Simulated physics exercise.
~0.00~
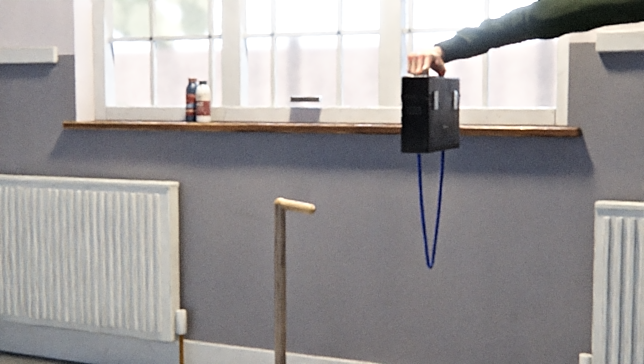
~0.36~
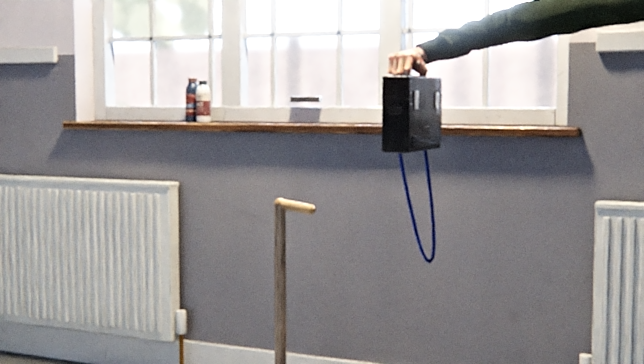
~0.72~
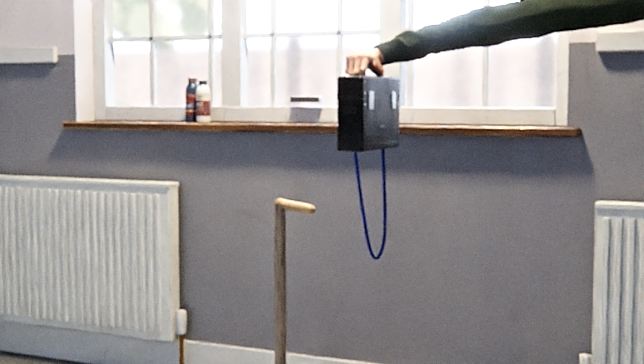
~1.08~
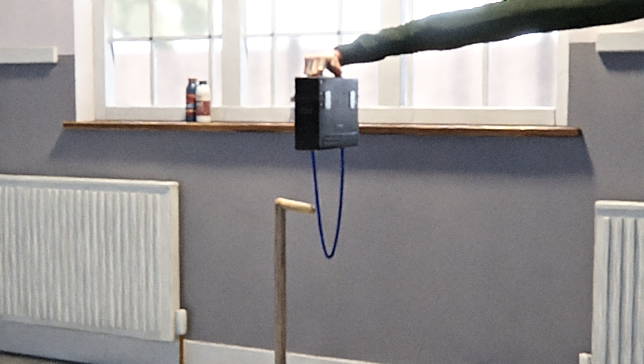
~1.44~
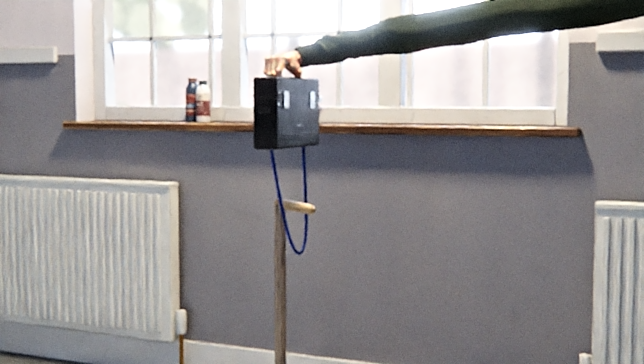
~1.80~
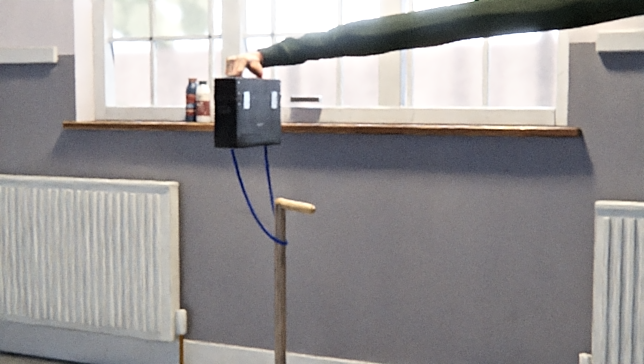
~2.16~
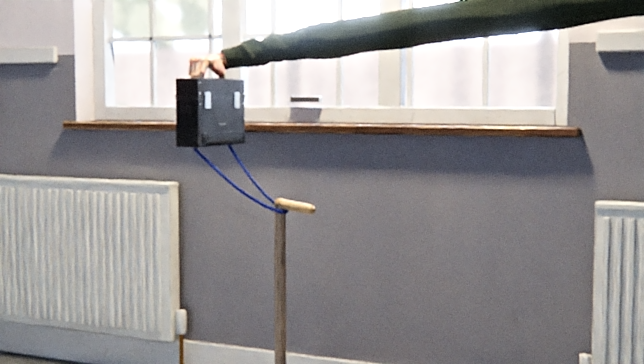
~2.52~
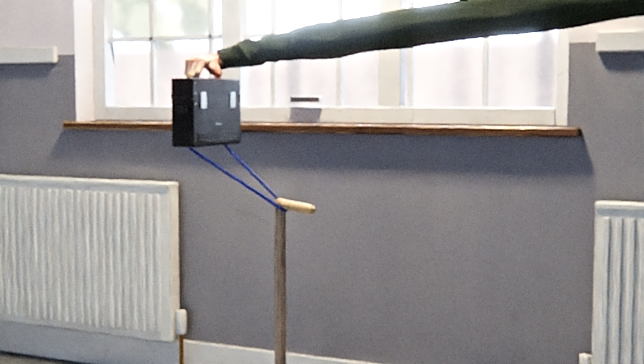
By a window, a hand carries a black case left until its loop catches a post.
